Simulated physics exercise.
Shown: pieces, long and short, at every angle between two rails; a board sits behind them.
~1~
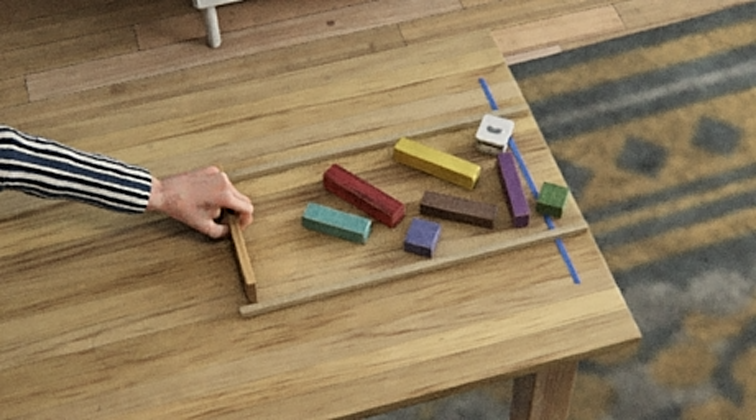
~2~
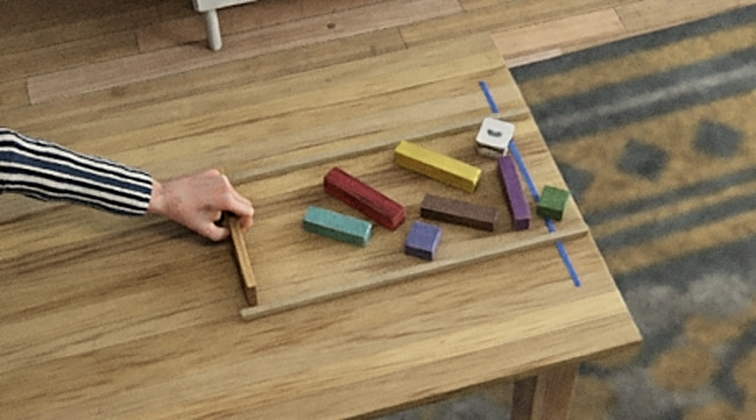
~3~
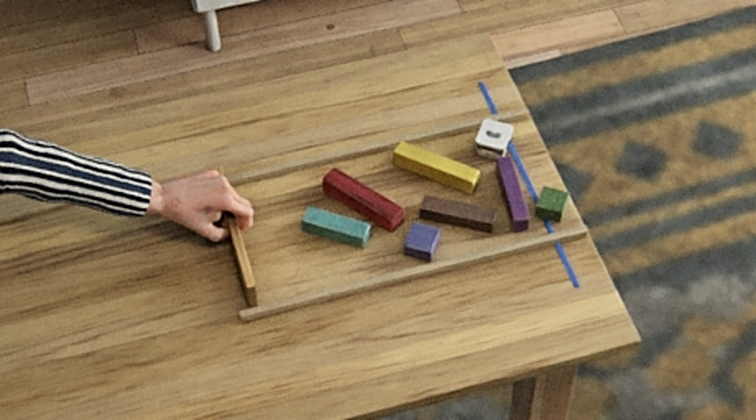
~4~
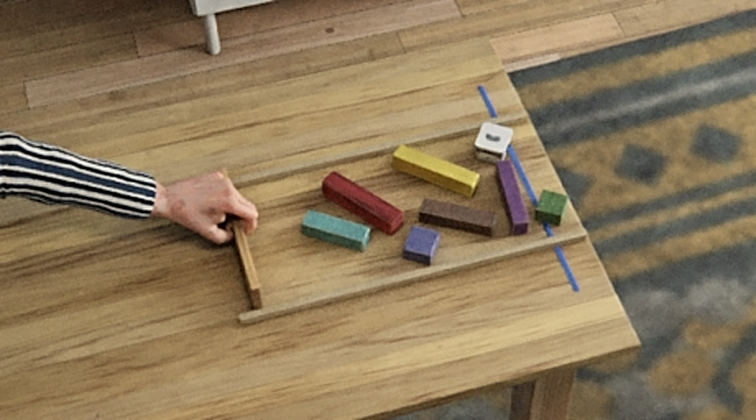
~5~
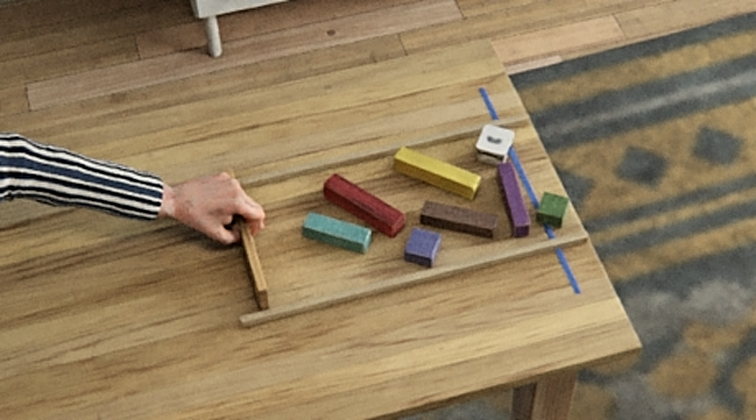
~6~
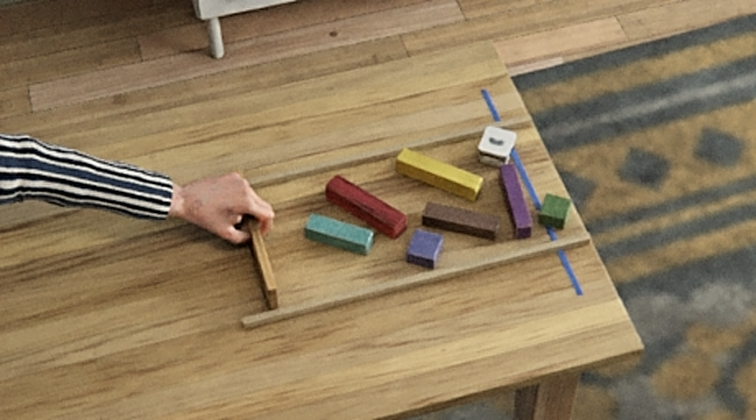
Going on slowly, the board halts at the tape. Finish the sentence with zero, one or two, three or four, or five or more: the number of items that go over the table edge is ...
The number of items that go over the table edge is five or more.
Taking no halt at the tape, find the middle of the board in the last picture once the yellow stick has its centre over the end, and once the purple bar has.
For the yellow stick at (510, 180), for the purple bar at (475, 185).
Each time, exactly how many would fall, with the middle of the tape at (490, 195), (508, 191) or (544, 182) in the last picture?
The counts come to 2, then 3, then 7.
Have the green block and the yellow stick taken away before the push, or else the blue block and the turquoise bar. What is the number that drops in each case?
Result: 3 in the first case, with 4 in the second.
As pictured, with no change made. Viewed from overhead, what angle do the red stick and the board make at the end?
Roughly 20 degrees.
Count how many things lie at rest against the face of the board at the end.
Count: 2.
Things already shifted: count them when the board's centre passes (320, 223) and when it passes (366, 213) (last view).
It comes to 1 for the first spot, 3 for the other.
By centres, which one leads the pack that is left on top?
The blue block is it.
Soon after, none off yet; green block at rest near (555, 211); white case at rest near (497, 148); purple bar at rest near (515, 201).
Then, none off yet; green block moved a little near (570, 208); white case moving near (500, 145); purple bar moved a little near (541, 196).
At rest, the number that fall off is five or more; fallen, yellow stick, brown bar, purple bar, white case and green block.
